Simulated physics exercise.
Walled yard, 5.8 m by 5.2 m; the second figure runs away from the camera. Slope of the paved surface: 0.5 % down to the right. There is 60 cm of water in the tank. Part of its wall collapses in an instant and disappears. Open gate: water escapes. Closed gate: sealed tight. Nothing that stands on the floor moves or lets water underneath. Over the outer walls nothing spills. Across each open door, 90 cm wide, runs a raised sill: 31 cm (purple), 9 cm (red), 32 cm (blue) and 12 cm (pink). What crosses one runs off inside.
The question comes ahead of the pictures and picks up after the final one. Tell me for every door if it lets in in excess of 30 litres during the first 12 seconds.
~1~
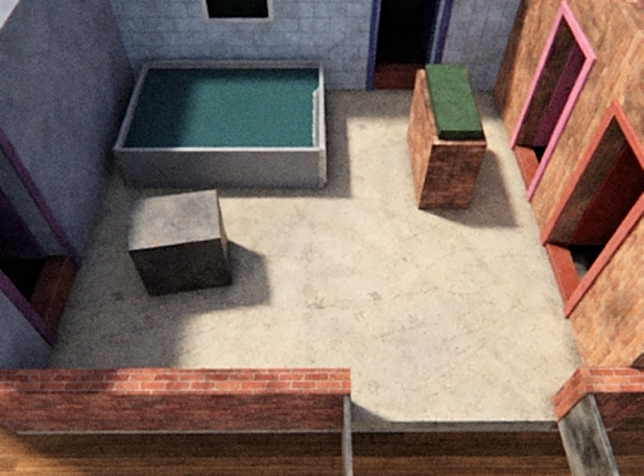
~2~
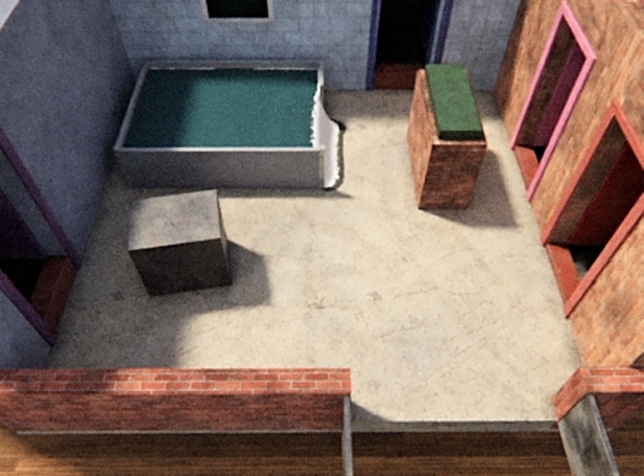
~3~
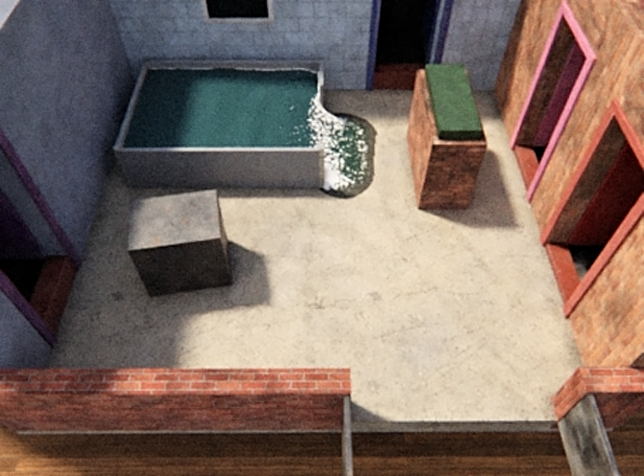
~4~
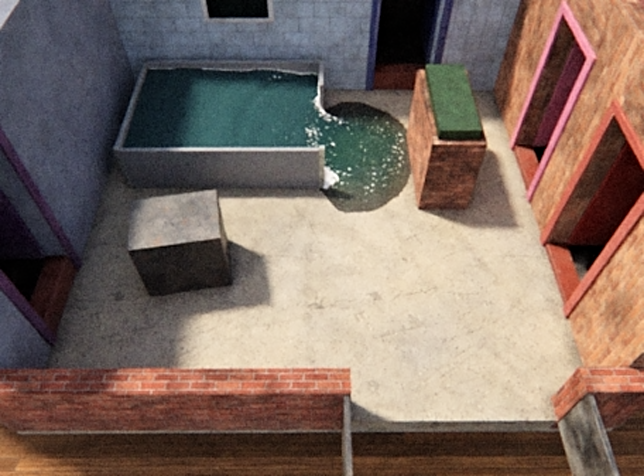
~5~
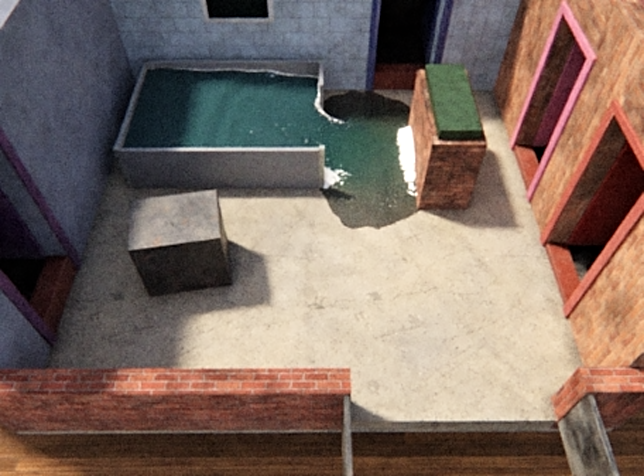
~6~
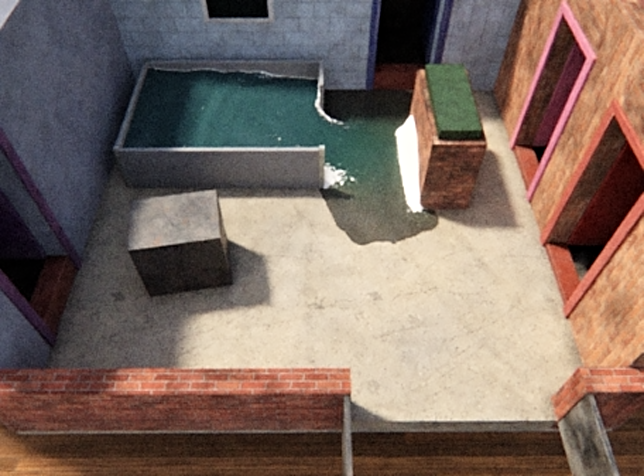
As I see it, the purple door will undershoot the limit; the red door will undershoot the limit; the blue door will undershoot the limit; the pink door will undershoot the limit.
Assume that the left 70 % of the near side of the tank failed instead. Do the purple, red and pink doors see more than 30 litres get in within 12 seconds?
In that case, purple door: Less than that, red door: More than that, pink door: Less than that.
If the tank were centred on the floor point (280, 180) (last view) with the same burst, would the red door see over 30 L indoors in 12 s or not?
Against the limit, the red door gets more than that.
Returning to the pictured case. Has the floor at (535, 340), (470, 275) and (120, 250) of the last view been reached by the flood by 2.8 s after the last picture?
Point 1: Reached; point 2: Reached; point 3: Unreached.
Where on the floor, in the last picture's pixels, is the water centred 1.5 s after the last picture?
Near (305, 155).
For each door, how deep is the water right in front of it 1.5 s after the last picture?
In centimetres, the purple door has 0, the red door 2, the blue door 27 and the pink door 4.
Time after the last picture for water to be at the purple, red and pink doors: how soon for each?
The purple door is reached at 3.8 s, red at 1.4 s, pink at 1.0 s.
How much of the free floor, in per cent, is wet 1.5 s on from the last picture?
Wet share: Near 50 percent.
Then, 0.7 s after the last picture water covers 25 % of the floor and is deepest (44 cm) near (406, 164); purple door not reached, red door not reached, blue door 13 cm at the sill, 0 L in, pink door not reached.
Then, 1.5 s after the last picture water covers 50 % of the floor and is deepest (42 cm) near (393, 164); purple door not reached, red door 2 cm at the sill, 0 L in, blue door 27 cm at the sill, 0 L in, pink door 4 cm at the sill, 0 L in.
Then, 2.8 s after the last picture water covers 70 % of the floor and is deepest (28 cm) near (463, 93); purple door not reached, red door 6 cm at the sill, 0 L in, blue door 22 cm at the sill, 0 L in, pink door 8 cm at the sill, 0 L in.
Then, 6.3 s after the last picture water covers 85 % of the floor and is deepest (16 cm) near (579, 397); purple door 6 cm at the sill, 0 L in, red door 6 cm at the sill, 1 L in, blue door 12 cm at the sill, 0 L in, pink door 7 cm at the sill, 0 L in.
Then, 11.3 s after the last picture water covers 95 % of the floor and is deepest (8 cm) near (579, 397); purple door 6 cm at the sill, 0 L in, red door 7 cm at the sill, 1 L in, blue door 7 cm at the sill, 0 L in, pink door 5 cm at the sill, 0 L in.
